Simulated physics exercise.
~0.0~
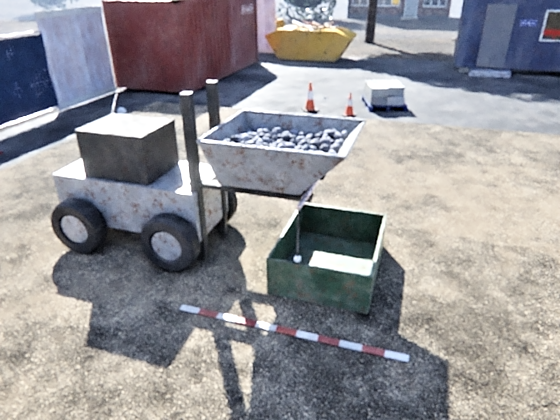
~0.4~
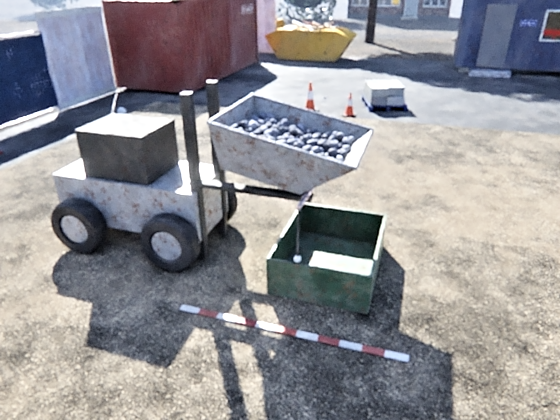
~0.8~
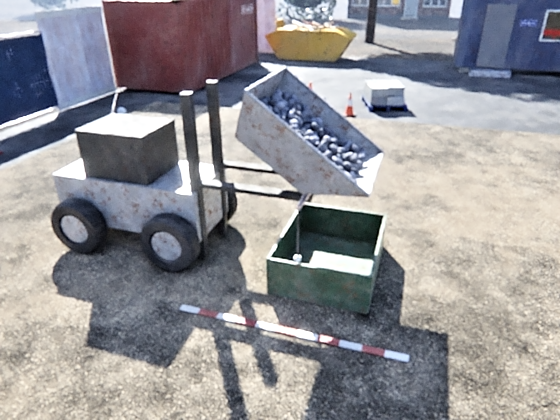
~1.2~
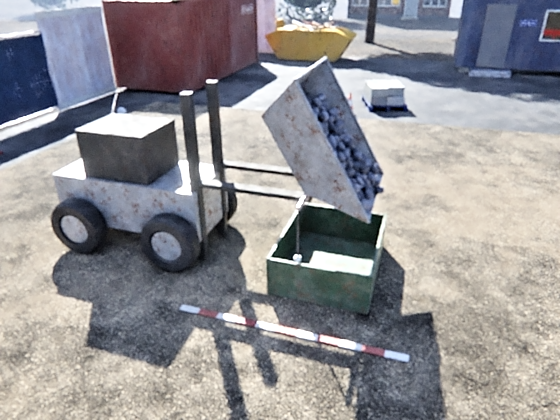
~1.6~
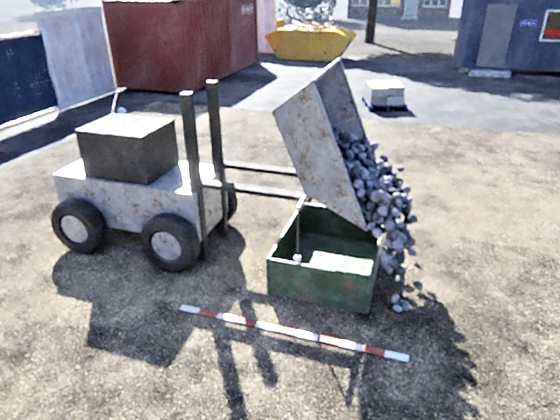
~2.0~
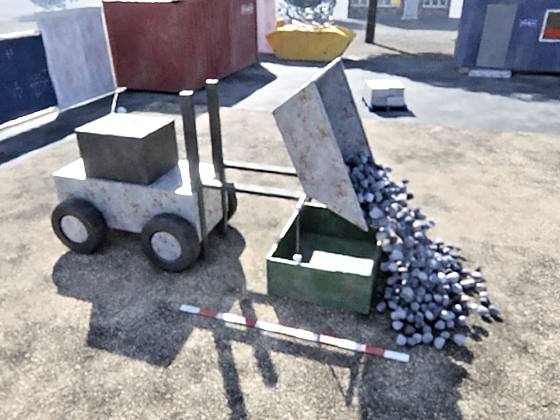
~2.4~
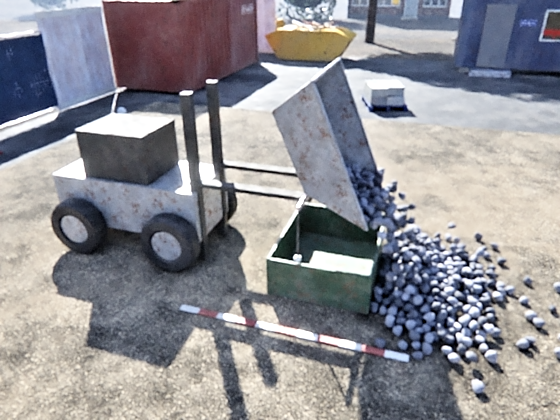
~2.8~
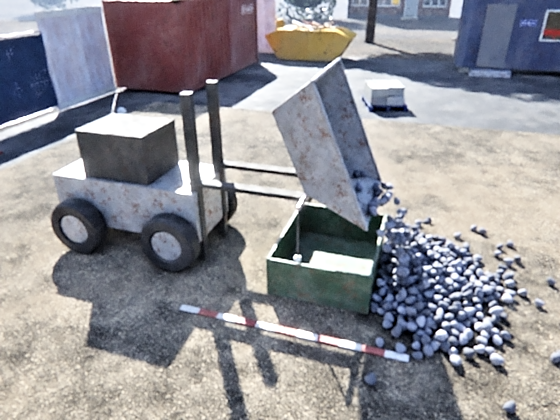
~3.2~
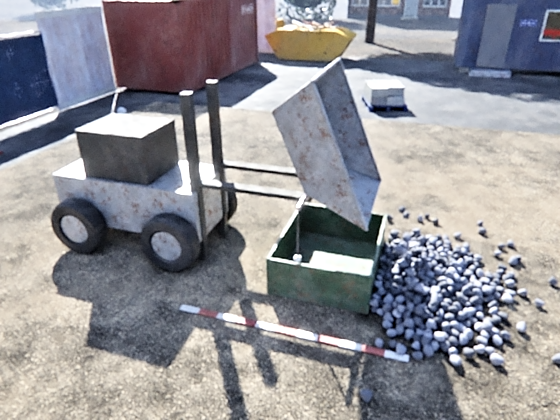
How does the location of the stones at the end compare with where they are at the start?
At the start the stones sit in the raised skip above the green bin. By the end they lie lower and farther right, in a heap on the ground beside the bin.
